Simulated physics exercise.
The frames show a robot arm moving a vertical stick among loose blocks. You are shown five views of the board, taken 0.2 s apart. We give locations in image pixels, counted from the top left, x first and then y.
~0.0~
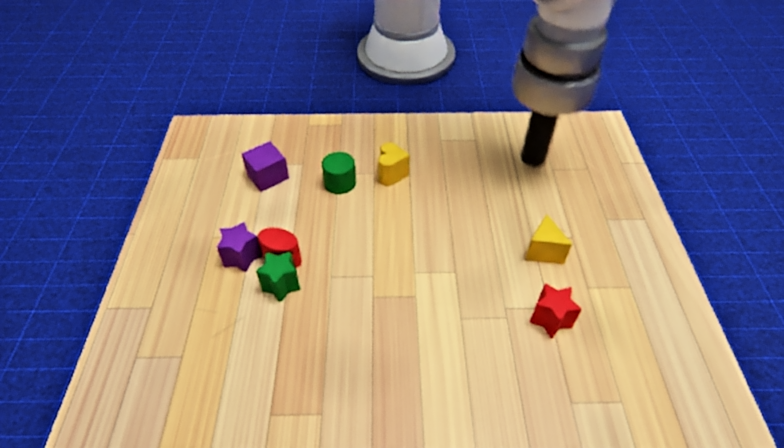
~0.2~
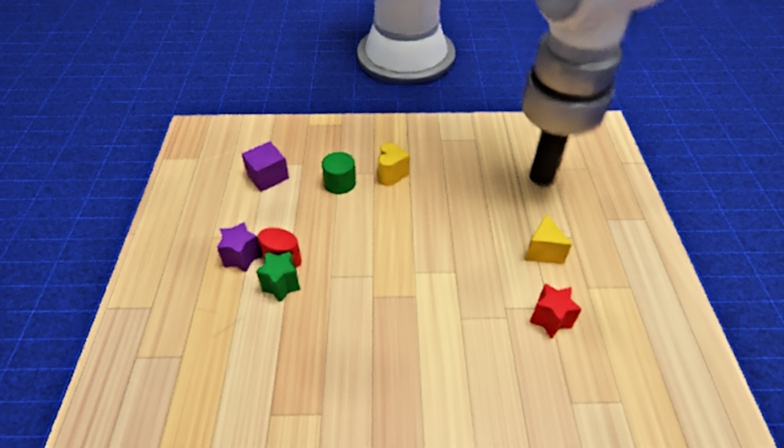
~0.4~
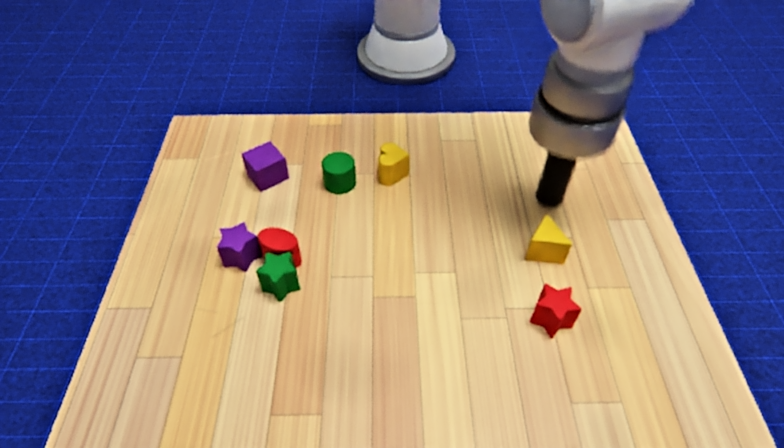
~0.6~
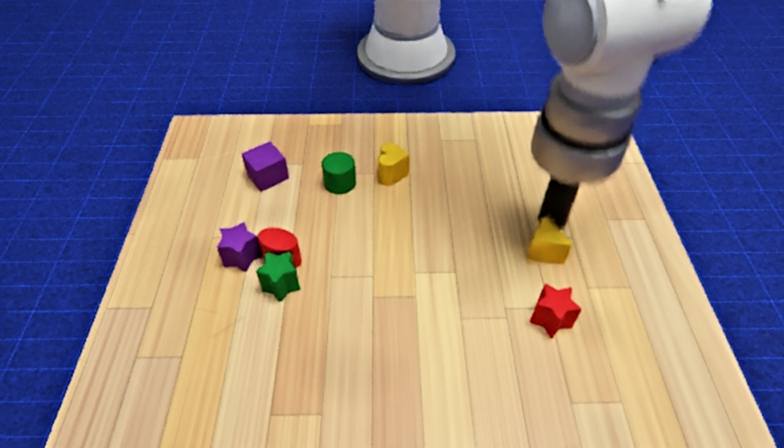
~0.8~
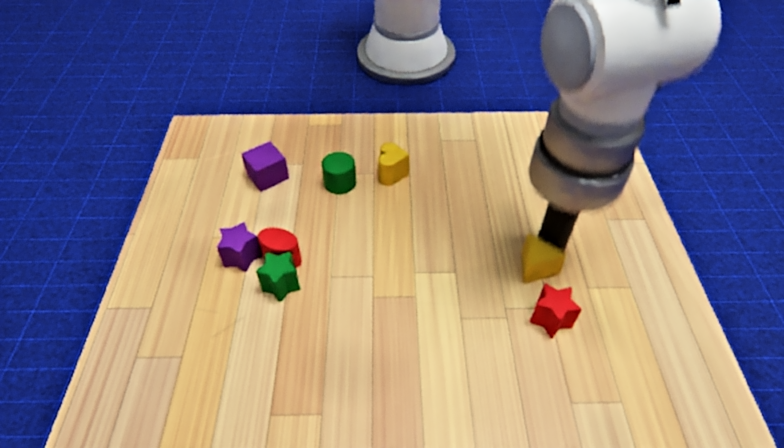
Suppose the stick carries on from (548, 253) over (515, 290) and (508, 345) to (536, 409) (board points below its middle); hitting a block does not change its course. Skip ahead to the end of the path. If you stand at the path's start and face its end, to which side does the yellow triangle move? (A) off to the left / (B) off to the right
Correct choice: B.
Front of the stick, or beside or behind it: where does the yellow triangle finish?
Answer: Slipped away.
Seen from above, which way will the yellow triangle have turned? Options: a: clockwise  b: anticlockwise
Answer: A.
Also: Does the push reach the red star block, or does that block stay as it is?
Undisturbed, or as good as.
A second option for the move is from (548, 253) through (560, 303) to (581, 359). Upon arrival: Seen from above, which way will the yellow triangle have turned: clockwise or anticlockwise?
Short answer: Clockwise.
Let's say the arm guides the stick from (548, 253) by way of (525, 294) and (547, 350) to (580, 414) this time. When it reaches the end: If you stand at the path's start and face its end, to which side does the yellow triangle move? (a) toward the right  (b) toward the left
a: Toward the right.
The first path, step by step. One third of the way, stick at (517, 284); yellow triangle at (512, 293), turned 15° anticlockwise.
Two thirds of the way, stick at (511, 339); yellow triangle at (498, 350).
At the end, stick at (539, 403); yellow triangle at (494, 364), turned 30° clockwise; red star block in place.
